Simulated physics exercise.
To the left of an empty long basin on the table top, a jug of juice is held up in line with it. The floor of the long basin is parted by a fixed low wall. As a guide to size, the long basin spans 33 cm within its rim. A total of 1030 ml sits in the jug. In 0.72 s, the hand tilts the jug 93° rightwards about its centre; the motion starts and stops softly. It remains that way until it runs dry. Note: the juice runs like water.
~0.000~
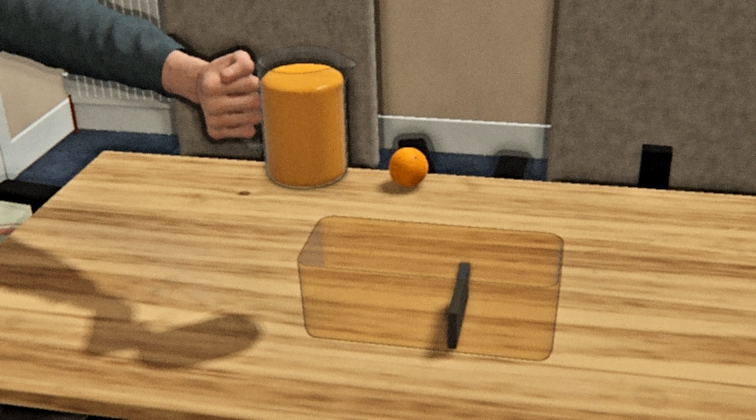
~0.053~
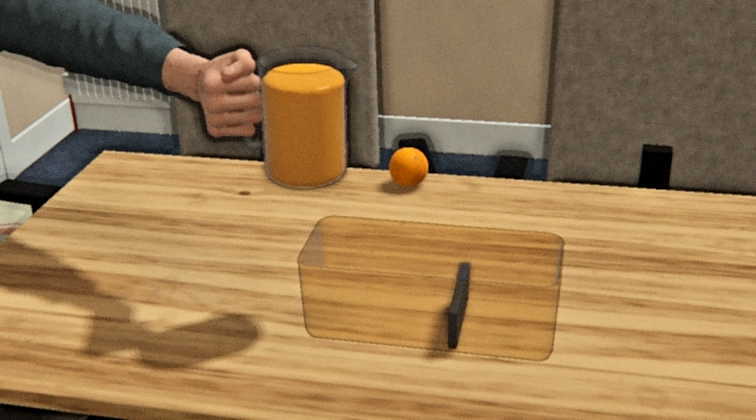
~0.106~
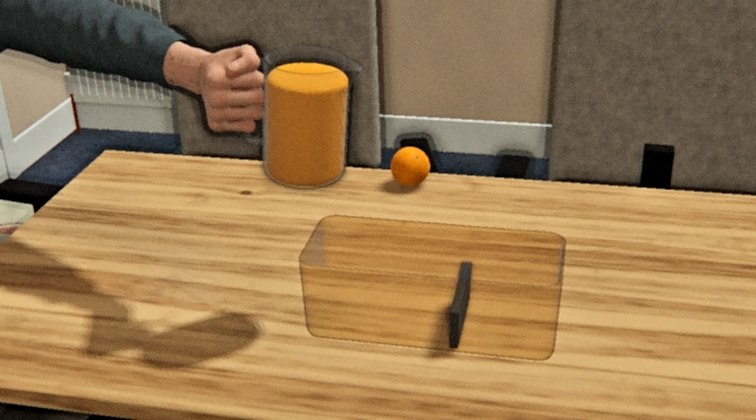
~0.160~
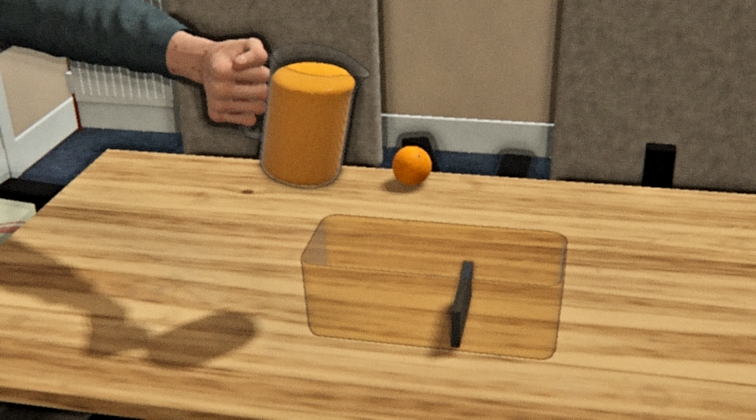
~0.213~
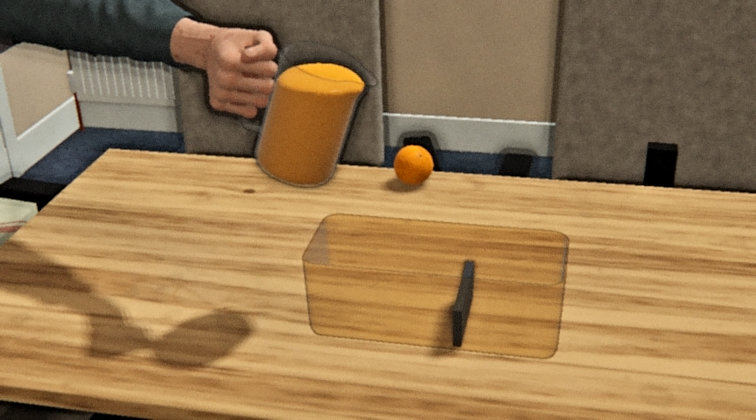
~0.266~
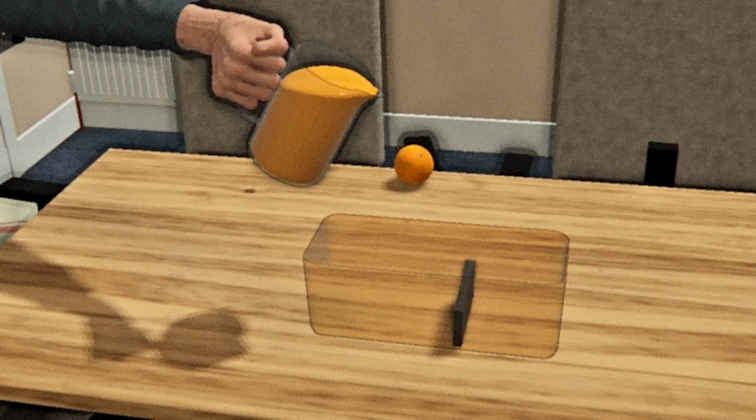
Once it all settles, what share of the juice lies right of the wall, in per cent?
8 %.
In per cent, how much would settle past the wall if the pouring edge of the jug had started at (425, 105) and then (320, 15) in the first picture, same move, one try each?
In order, 90 and 5 per cent.
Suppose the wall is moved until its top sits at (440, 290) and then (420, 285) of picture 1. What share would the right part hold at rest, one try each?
One try each: Around 50 percent and then around 85 percent.
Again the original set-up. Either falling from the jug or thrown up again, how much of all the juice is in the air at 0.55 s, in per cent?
Around 18 in a hundred.
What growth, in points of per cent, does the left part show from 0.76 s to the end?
Difference: Approx. 50 %.
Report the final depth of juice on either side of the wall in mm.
Some 34 mm on the left and some 4 mm on the right.
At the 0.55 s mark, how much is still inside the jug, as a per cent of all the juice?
I reckon about 78 in a hundred is still held.
Then, 0.55 s in, the tilt is 81° and 78 per cent is still to pour, 4 is left of the wall and 0 right of it.
Then, 0.76 s in, the tilt is 93° and 43 per cent is still to pour, 35 is left of the wall and 1 right of it.
Then, 0.98 s in, the tilt is 93° and 18 per cent is still to pour, 57 is left of the wall and 6 right of it.
Then, 1.22 s in, the tilt is 93° and 9 per cent is still to pour, 74 is left of the wall and 7 right of it.
Finally, 84 per cent lies left of the wall, 8 right of it and 7 outside.
